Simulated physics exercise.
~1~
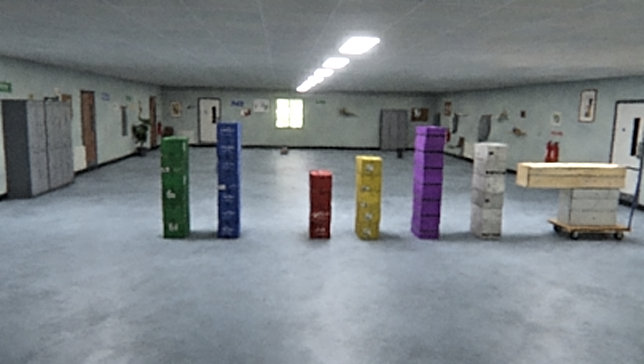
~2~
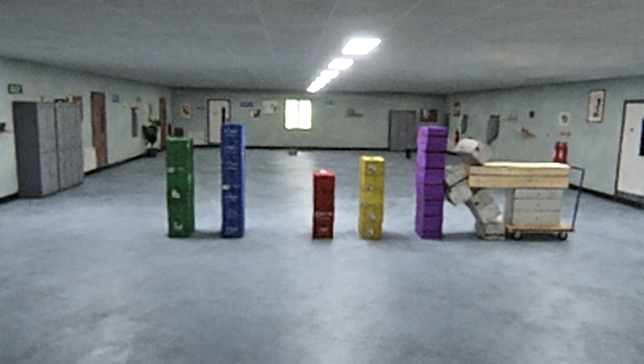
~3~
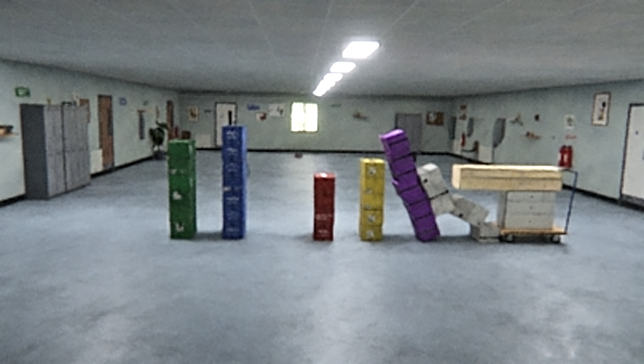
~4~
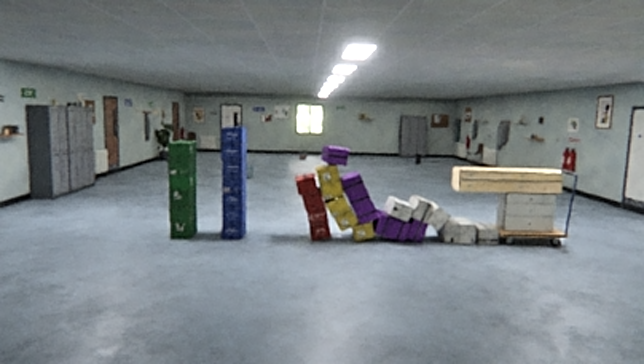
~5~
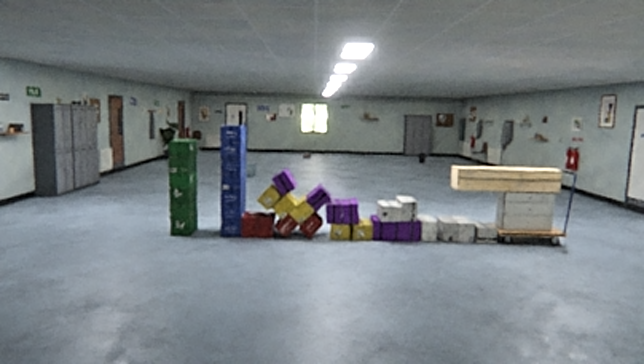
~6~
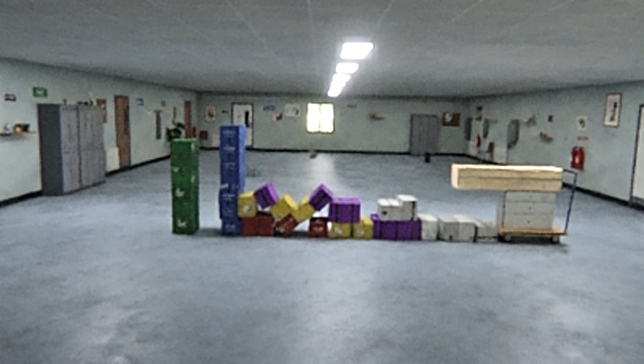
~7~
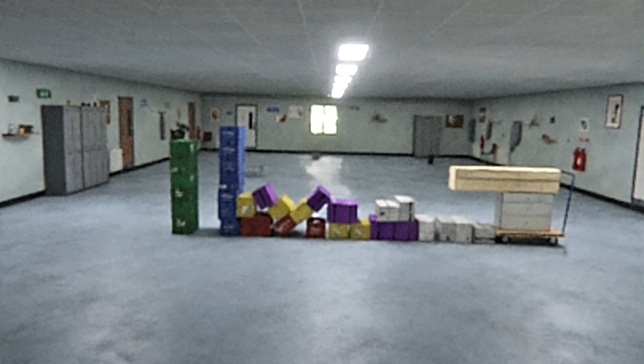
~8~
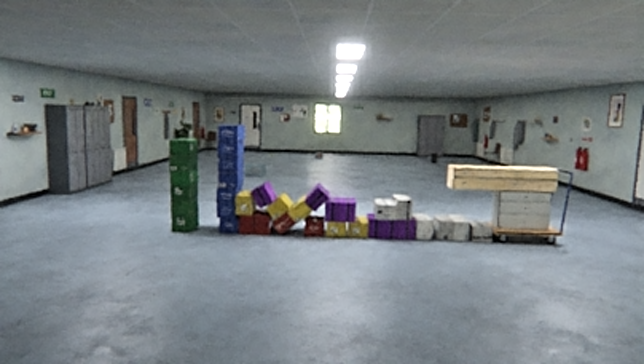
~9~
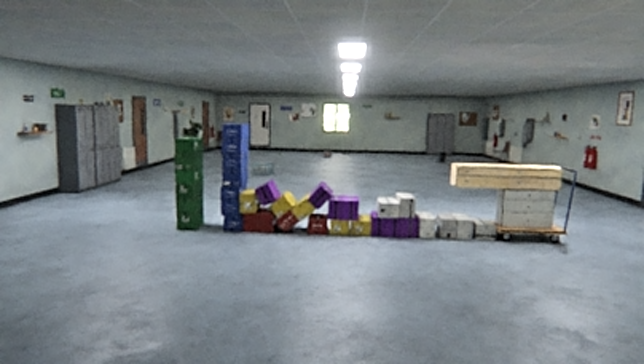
In a large hall, a trolley topples four carton stacks leftward, leaving blue and green standing.
